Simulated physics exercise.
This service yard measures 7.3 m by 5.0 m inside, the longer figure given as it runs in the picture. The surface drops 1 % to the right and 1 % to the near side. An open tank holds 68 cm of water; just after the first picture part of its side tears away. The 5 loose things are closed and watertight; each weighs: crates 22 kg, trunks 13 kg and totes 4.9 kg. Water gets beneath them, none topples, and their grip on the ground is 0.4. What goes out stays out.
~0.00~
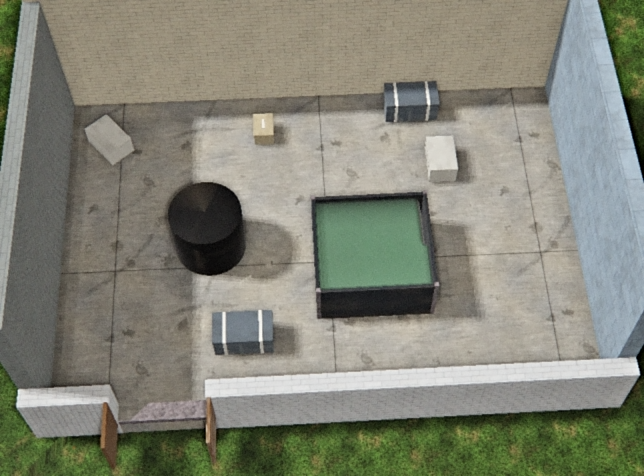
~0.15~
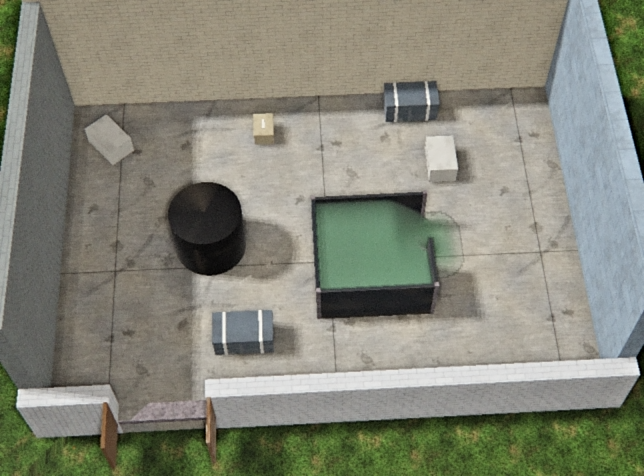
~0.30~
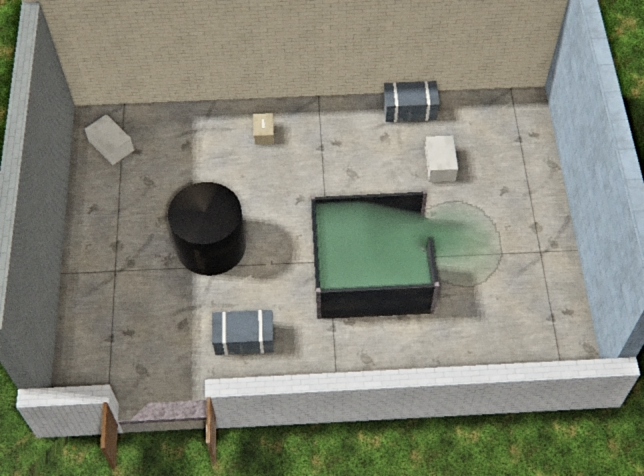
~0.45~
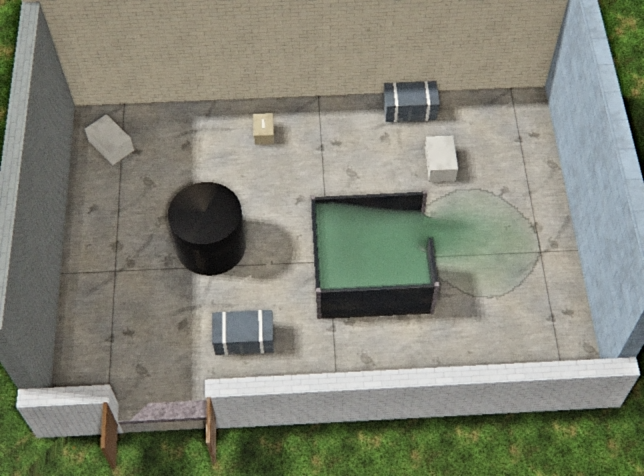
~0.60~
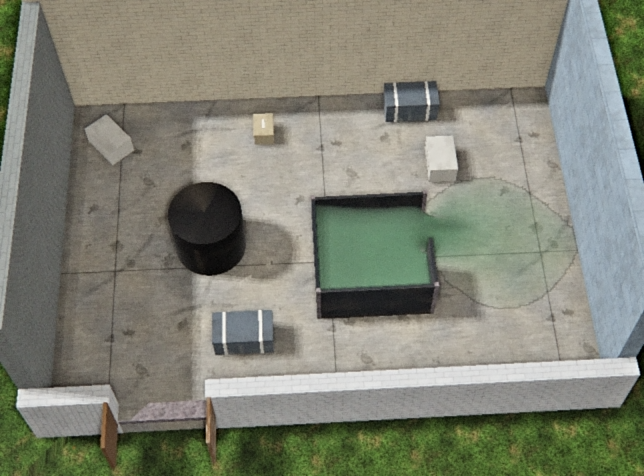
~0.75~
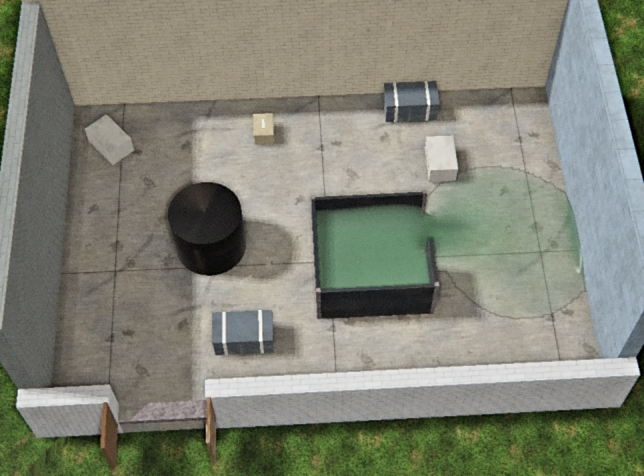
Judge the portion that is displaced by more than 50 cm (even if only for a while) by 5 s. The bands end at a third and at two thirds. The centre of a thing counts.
Share: Under a third.
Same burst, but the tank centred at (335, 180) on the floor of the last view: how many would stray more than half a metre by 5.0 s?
Then 2.
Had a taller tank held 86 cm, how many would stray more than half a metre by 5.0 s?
In that case 3 of them.
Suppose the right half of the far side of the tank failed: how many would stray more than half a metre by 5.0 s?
Then 3.
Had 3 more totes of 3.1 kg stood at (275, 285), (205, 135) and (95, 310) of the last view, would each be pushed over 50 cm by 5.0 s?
In turn: Short of it, short of it, short of it.
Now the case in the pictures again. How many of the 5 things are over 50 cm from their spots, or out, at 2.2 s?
0 of them.
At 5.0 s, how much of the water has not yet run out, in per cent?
Some 100 per cent remains.
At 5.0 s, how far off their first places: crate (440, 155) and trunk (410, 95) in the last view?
In that order: 0 cm, 200 cm.
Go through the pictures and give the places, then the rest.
The first frame shows a crate at (107, 133), on the bottom; a crate at (442, 153) rests on the ground; 2.1 m2 under water; 0 of 5 have shifted.
The second frame shows a crate at (107, 133) rests on the ground; a crate at (442, 153), on the bottom; water covers 2.6 m2; 0 of 5 have shifted.
The third frame shows a crate at (107, 133), on the bottom; a crate at (442, 153) rests on the ground; 3.3 m2 under water; 0 of 5 have shifted.
The fourth frame shows a crate at (107, 133) rests on the ground; a crate at (442, 153), on the bottom; 4.3 m2 under water; 0 of 5 have shifted.
The fifth frame shows a crate at (107, 133) rests on the ground; a crate at (442, 153) rests on the ground; 5.5 m2 under water; 0 of 5 have shifted.
The sixth frame shows a crate at (107, 133) rests on the ground; a crate at (442, 153), on the bottom; water covers 6.4 m2; 0 of 5 have shifted.
After 1.1 s 0 of 5 are over 50 cm from their spots; 0 afloat.
After 2.2 s 0 of 5 are over 50 cm from their spots; 0 afloat.
After 3.5 s 1 of 5 are over 50 cm from their spots; 0 afloat.
After 5.0 s 1 of 5 are over 50 cm from their spots, and 1 have been at some point; 0 afloat.
